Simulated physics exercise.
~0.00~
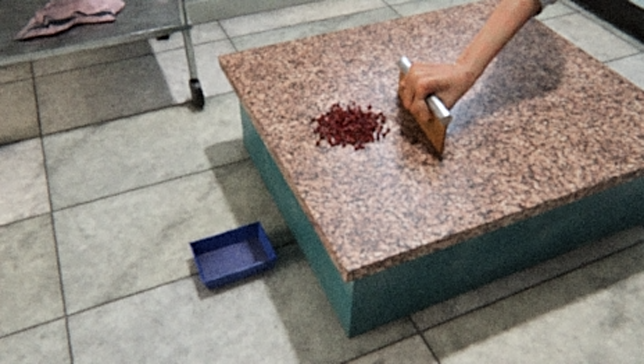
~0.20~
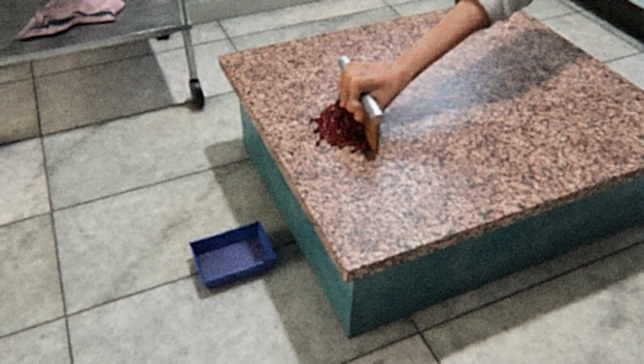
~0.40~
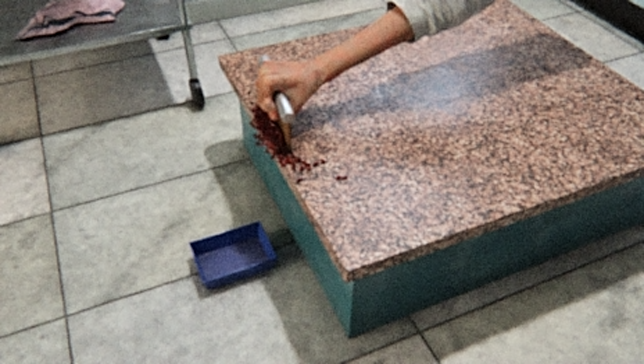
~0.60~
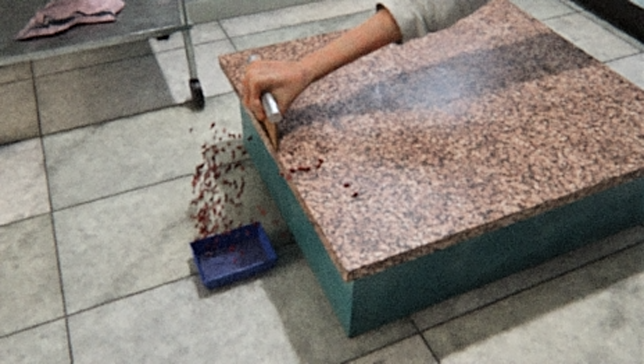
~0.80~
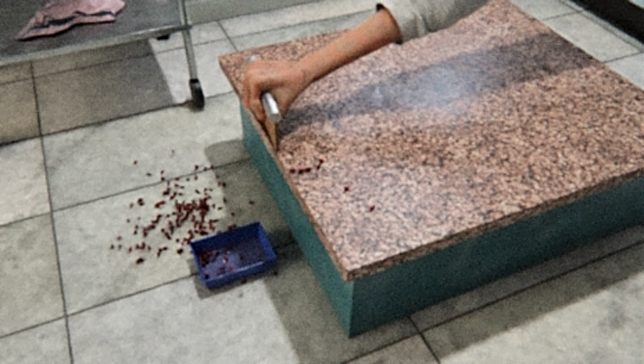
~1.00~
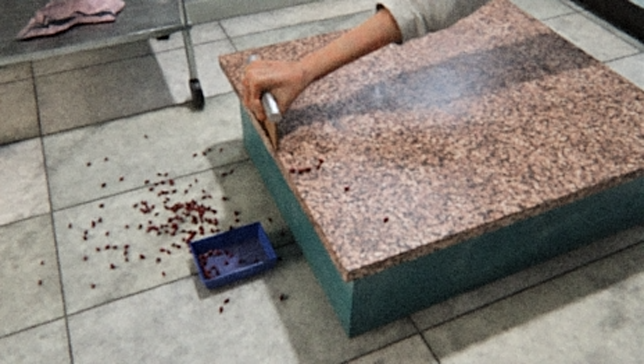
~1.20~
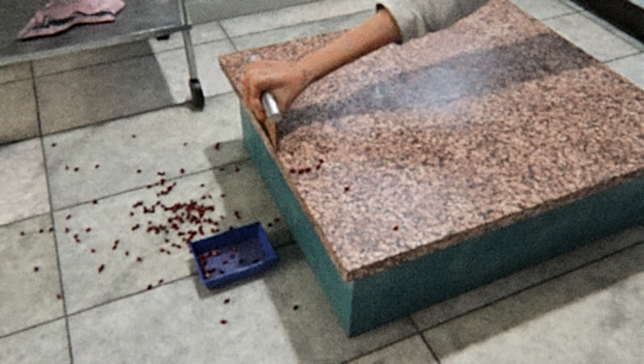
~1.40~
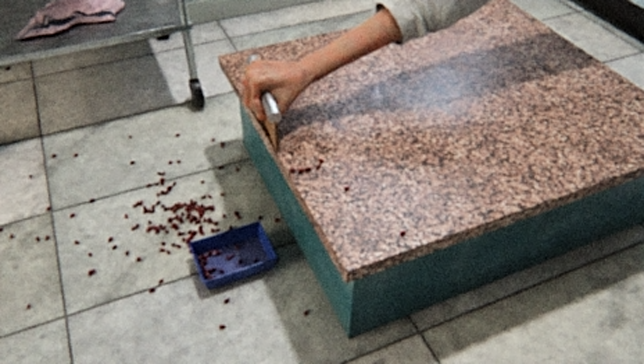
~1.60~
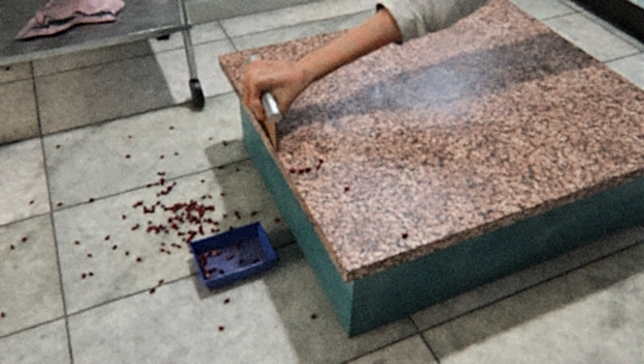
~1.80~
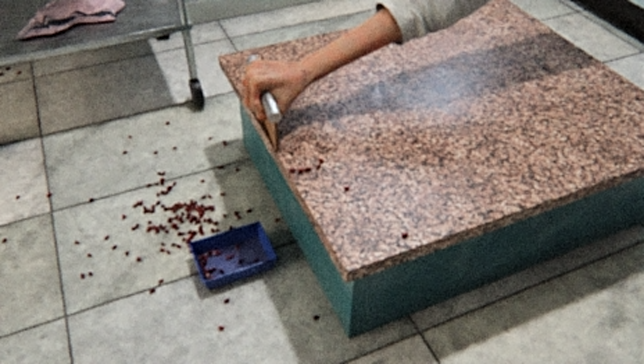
On a speckled stone slab above a tiled floor, a hand with a scraper pushed a heap of small dark red beans left and over the edge; most scattered across the tiles, some landed in the blue tin, and a few stayed on top.
